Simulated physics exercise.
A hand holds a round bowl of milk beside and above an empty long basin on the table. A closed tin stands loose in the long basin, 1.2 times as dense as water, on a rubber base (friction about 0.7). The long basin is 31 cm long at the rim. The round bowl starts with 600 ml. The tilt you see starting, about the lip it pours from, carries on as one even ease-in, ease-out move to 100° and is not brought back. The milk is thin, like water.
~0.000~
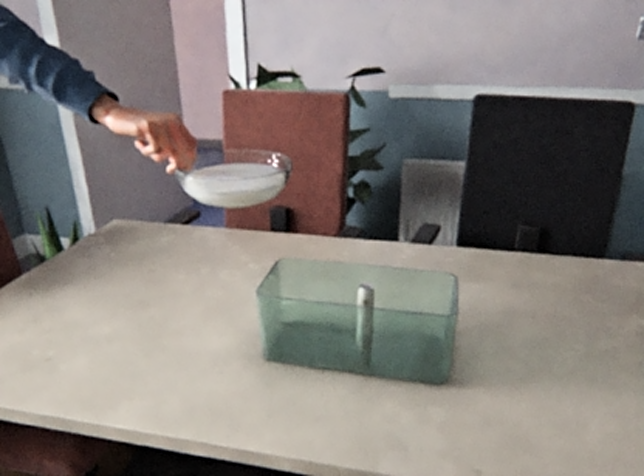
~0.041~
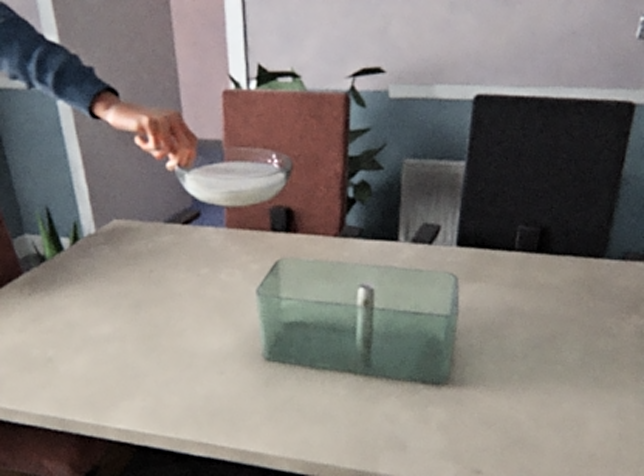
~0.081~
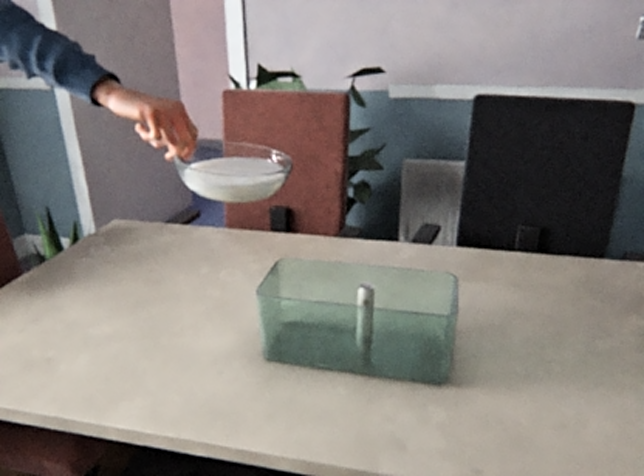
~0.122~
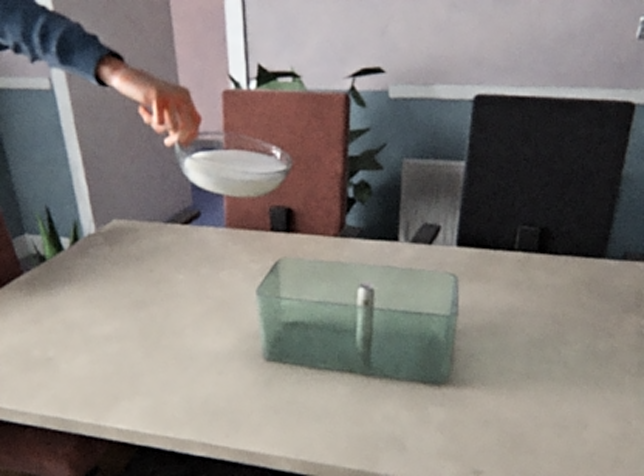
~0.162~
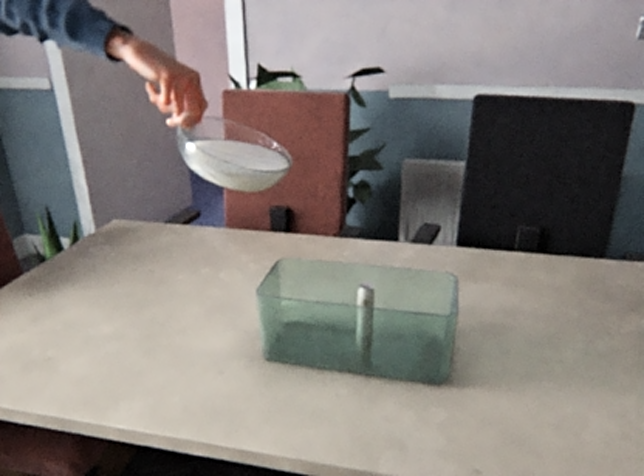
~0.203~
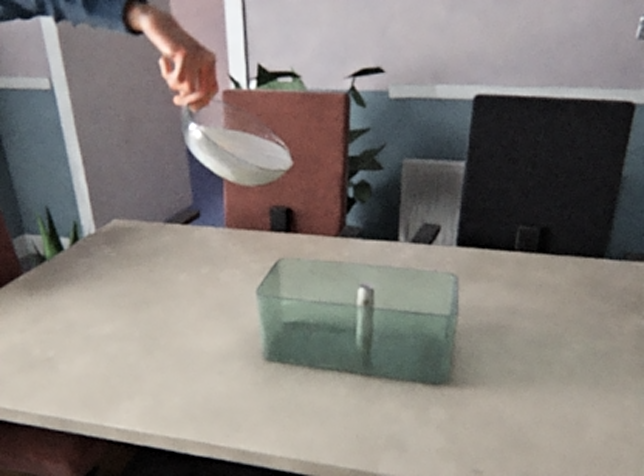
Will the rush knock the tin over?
The tin keeps standing.
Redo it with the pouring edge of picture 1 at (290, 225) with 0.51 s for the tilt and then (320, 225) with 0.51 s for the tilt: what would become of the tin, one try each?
First it goes over; then it stays up.
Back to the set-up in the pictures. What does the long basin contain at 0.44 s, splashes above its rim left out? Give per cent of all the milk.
Some 2 per cent.
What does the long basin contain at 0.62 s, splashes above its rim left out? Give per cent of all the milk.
Some 92 per cent.
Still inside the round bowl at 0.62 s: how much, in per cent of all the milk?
Some 0 per cent.
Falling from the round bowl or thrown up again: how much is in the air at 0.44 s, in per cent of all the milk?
Near 88 in a hundred.
By 0.44 s the tilt is 96° and 11 per cent is still to pour; the tin stands where it began.
By 0.62 s the tilt is 100° and 0 per cent is still to pour; the tin stands where it began.
By 0.81 s the tilt is 100° and 0 per cent is still to pour; the tin stands where it began.
By 1.01 s the tilt is 100° and 0 per cent is still to pour; the tin stands where it began.
At rest the tin stands where it began.
